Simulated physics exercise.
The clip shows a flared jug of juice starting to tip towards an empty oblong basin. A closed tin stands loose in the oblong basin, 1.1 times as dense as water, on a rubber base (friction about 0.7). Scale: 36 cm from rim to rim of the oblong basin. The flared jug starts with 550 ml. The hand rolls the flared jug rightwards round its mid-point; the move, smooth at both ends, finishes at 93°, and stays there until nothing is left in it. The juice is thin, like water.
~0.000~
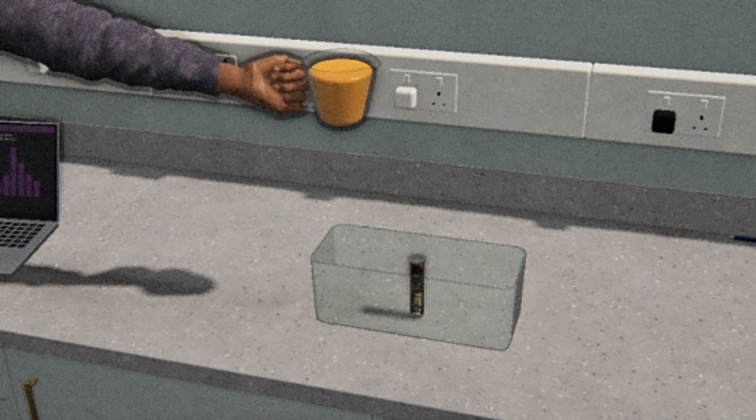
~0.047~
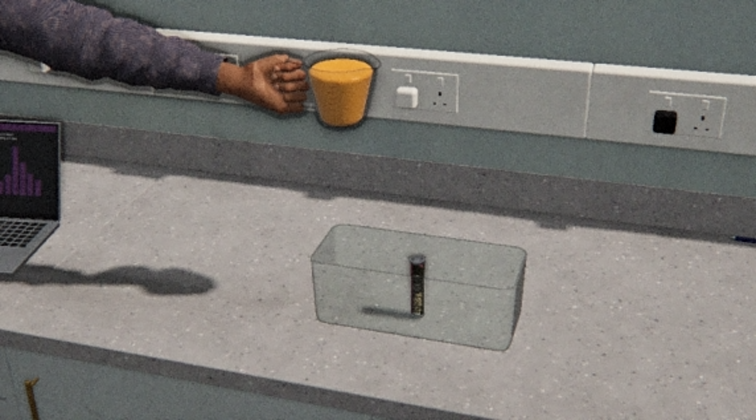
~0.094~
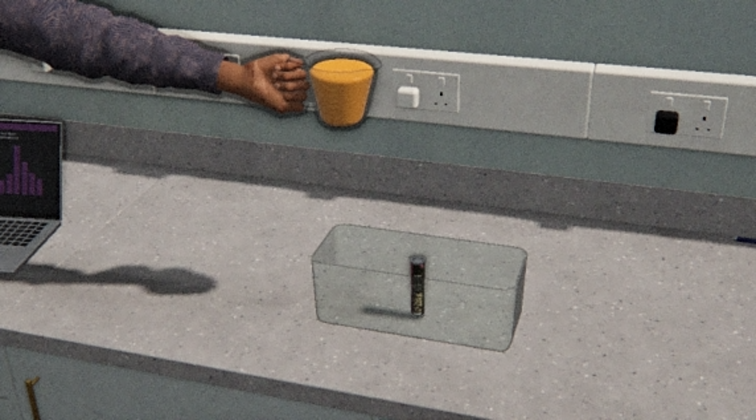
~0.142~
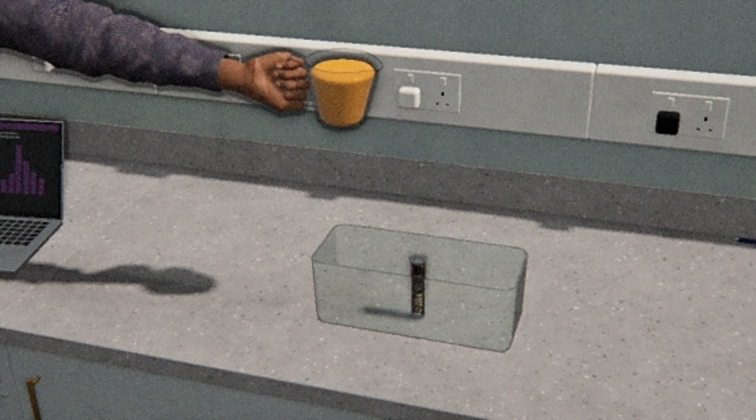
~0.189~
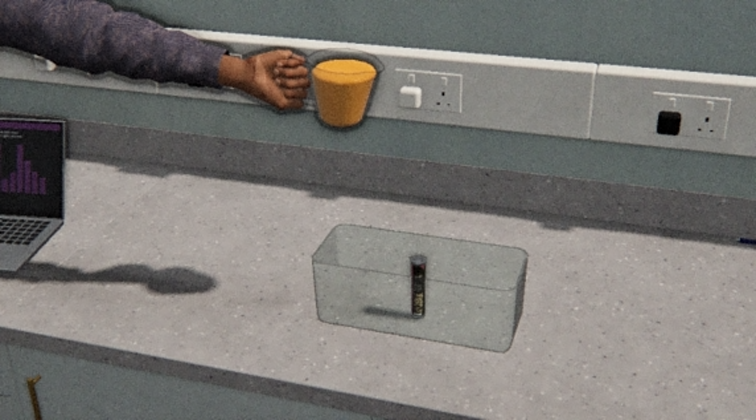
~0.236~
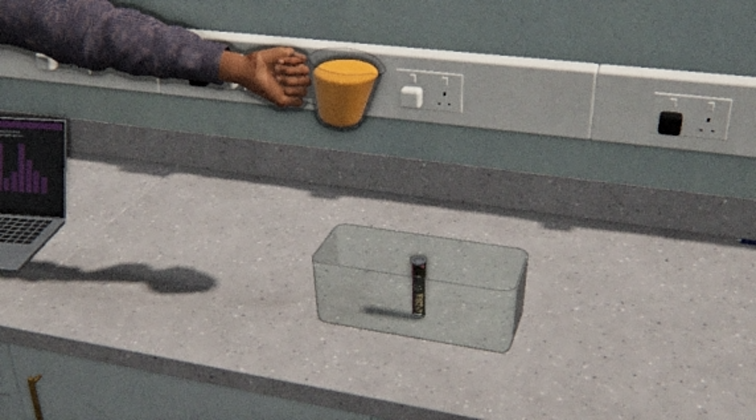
A hand in a dark purple sleeve held a flared orange container above a counter and tilted it very slightly to the right, while a small dark cylinder stood still inside a clear oblong basin.
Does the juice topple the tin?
It remains upright.
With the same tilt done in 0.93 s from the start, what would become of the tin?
The tin keeps standing.
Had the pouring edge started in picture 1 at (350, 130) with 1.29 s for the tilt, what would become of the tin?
Then it topples.
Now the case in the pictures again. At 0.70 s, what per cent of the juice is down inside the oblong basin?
Some 1 per cent.
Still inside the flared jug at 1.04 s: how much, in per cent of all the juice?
Near 26 in a hundred.
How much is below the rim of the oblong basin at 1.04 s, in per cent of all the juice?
About 40 per cent.
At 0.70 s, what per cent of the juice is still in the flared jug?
About 78 per cent.
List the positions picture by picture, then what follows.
In the first picture, tilt 0°; pouring edge (380, 65); surface from (311, 66) to (373, 71); the oblong basin's rim runs from (322, 242) to (521, 270); the tin's top is at (417, 262).
In the second picture, tilt 0°; pouring edge (381, 65); surface from (312, 66) to (373, 71).
In the third picture, tilt 1°; pouring edge (382, 66); surface from (312, 65) to (374, 72).
In the fourth picture, tilt 3°; pouring edge (383, 67); surface from (314, 66) to (375, 72).
In the fifth picture, tilt 5°; pouring edge (384, 69); surface from (315, 66) to (376, 73).
In the sixth picture, tilt 7°; pouring edge (385, 71); surface from (316, 66) to (379, 73).
Then, 0.70 s in, the tilt is 53° and 78 per cent is still to pour; the tin stands where it began.
Then, 1.04 s in, the tilt is 85° and 26 per cent is still to pour; the tin stands where it began.
Then, 1.40 s in, the tilt is 93° and 1 per cent is still to pour; the tin stands where it began.
Then, 1.79 s in, the tilt is 93° and 0 per cent is still to pour; the tin stands where it began.
Finally, the tin stands where it began.
